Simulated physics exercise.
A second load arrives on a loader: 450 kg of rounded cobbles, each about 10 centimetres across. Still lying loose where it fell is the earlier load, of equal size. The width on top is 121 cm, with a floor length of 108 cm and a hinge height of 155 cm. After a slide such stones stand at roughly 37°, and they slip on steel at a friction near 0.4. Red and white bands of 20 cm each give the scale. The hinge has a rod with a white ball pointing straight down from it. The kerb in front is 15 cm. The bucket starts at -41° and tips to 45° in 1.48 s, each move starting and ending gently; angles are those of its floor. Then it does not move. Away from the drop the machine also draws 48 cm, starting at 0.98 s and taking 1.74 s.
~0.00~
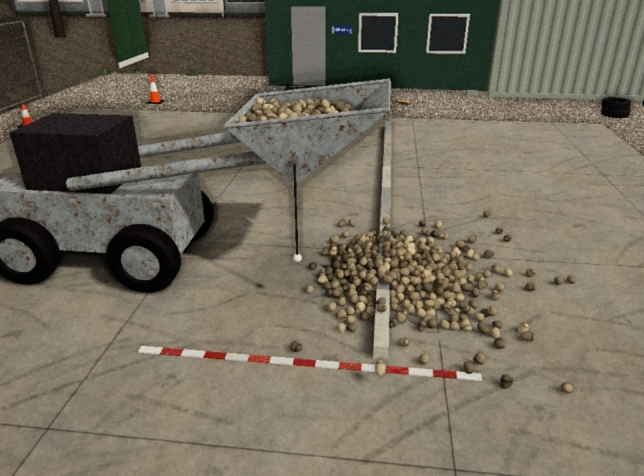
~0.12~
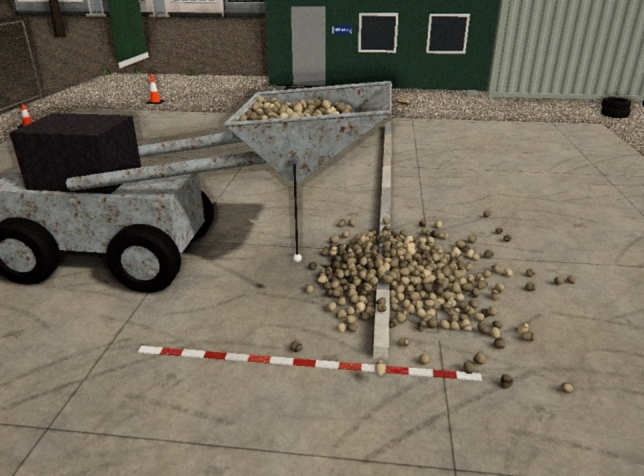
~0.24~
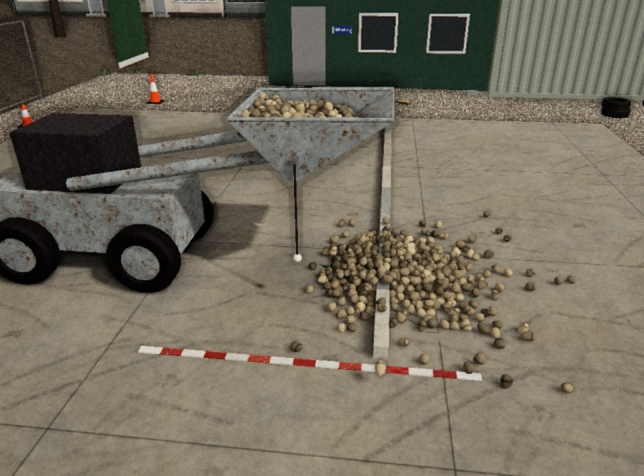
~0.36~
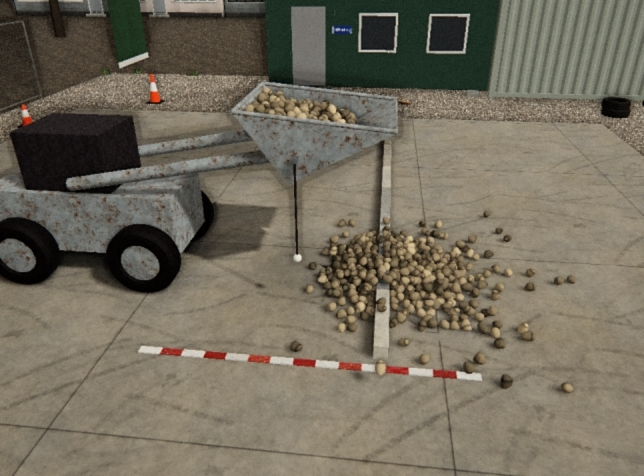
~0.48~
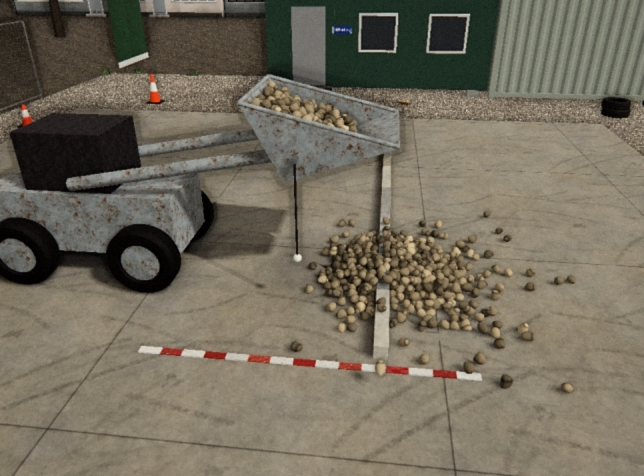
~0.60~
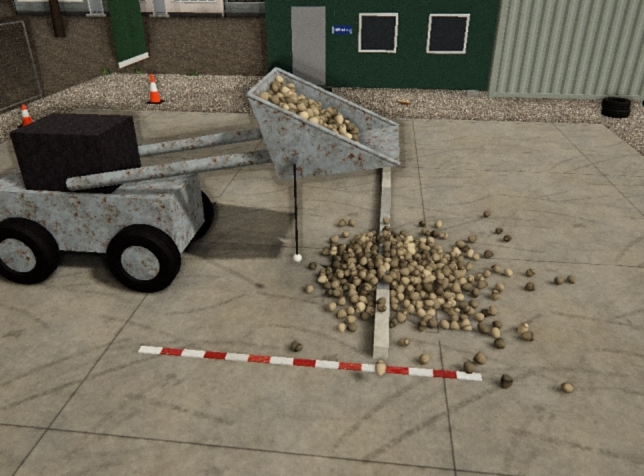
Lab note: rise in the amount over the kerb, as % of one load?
Approximately 50 %.
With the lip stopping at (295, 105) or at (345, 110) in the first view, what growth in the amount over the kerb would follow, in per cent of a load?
The first would add around 0 per cent, the second around 10 per cent.
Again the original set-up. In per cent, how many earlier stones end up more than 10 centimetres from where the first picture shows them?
Near 15 per cent, I reckon.
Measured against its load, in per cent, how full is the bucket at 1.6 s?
Roughly 30 per cent remains inside.
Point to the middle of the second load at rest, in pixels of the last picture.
Their middle is at about (387, 268).
After 1.1 s the floor is at 32°; in per cent of one load, 100 in the bucket, 40 on this side of the kerb, 60 over the kerb; the foremost stones are at (531, 276).
After 1.6 s the floor is at 45°; in per cent of one load, 30 in the bucket, 93 on this side of the kerb, 77 over the kerb; the foremost stones are at (531, 276).
After 3.2 s the floor is at 45°; in per cent of one load, 0 in the bucket, 90 on this side of the kerb, 110 over the kerb; the foremost stones are at (542, 274).
After 6.0 s the floor is at 45°; in per cent of one load, 0 in the bucket, 90 on this side of the kerb, 110 over the kerb; the foremost stones are at (542, 274). Net gain over the kerb, 50.
